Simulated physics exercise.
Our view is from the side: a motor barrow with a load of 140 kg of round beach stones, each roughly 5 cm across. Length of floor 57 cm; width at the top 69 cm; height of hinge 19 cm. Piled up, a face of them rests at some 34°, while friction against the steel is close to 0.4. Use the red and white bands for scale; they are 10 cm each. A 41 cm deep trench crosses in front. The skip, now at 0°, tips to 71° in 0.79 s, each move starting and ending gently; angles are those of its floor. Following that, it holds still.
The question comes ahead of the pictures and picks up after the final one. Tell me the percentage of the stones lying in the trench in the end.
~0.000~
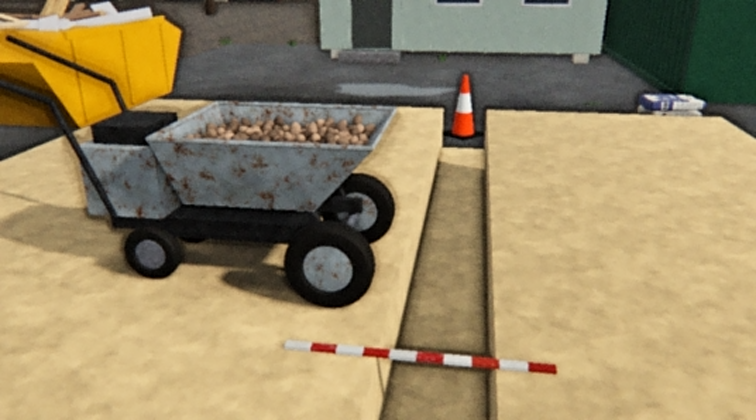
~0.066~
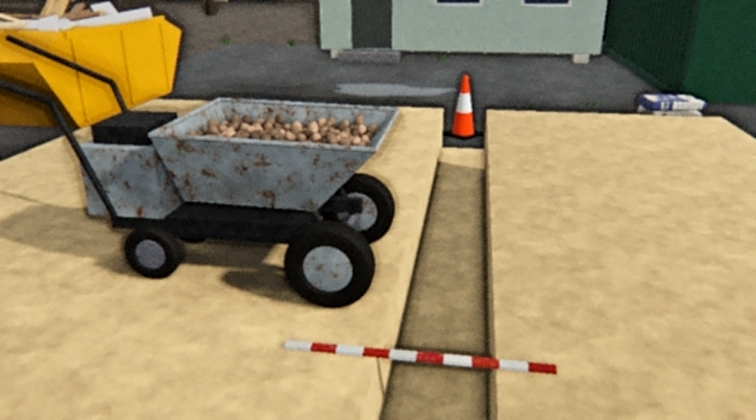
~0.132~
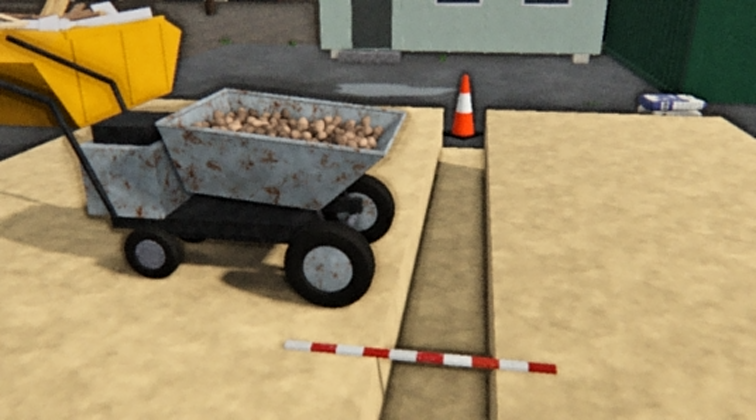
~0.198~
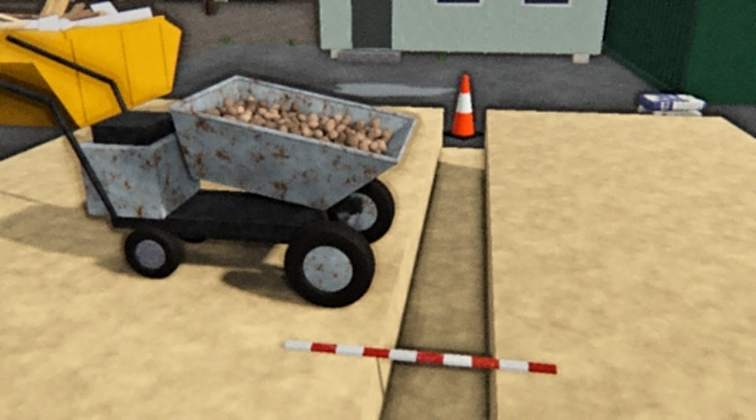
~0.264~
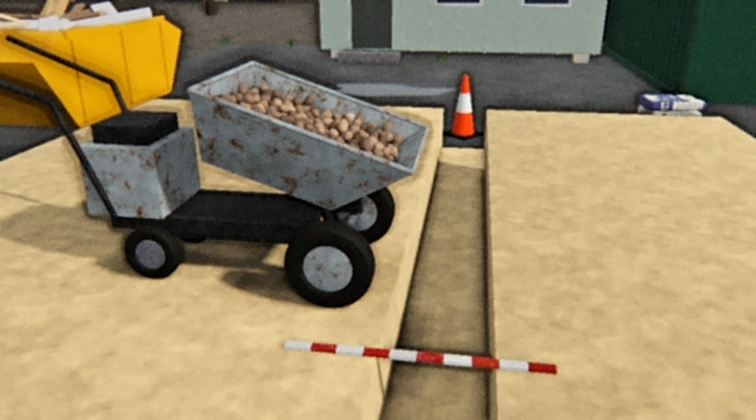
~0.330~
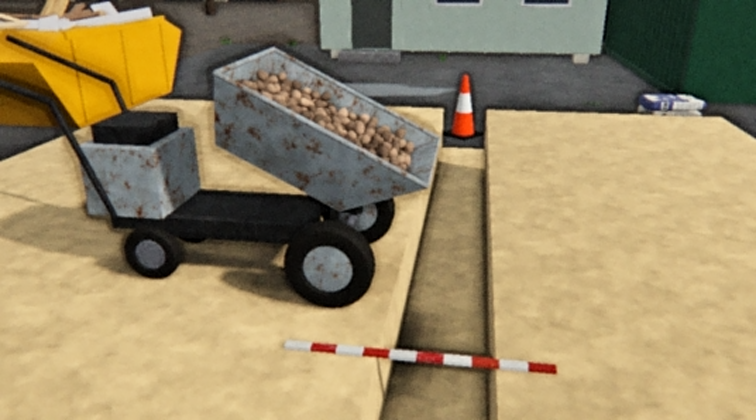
Close to 25 %.
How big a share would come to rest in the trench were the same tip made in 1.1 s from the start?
Then roughly 30 percent.
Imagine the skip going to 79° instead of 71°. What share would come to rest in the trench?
It comes out at about 35 percent.
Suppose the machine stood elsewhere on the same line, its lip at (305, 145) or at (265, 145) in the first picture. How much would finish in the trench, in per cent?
About 90 per cent first, then about 100 per cent.
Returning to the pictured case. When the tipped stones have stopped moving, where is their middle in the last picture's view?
At about pixel (551, 282) in the last view.
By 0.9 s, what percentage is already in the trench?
About 10 per cent by then.
After 0.6 s the floor is at 60°; 100 % in the skip; the foremost stones are at (457, 212).
After 0.9 s the floor is at 71°; 59 % in the skip, 9 % in the trench, 32 % past the trench; the foremost stones are at (564, 285).
After 1.2 s the floor is at 71°; 10 % in the skip, 15 % in the trench, 75 % past the trench; the foremost stones are at (730, 286).
After 3.2 s the floor is at 71°; 0 % in the skip, 25 % in the trench, 75 % past the trench; the foremost stones are past the picture's edge.
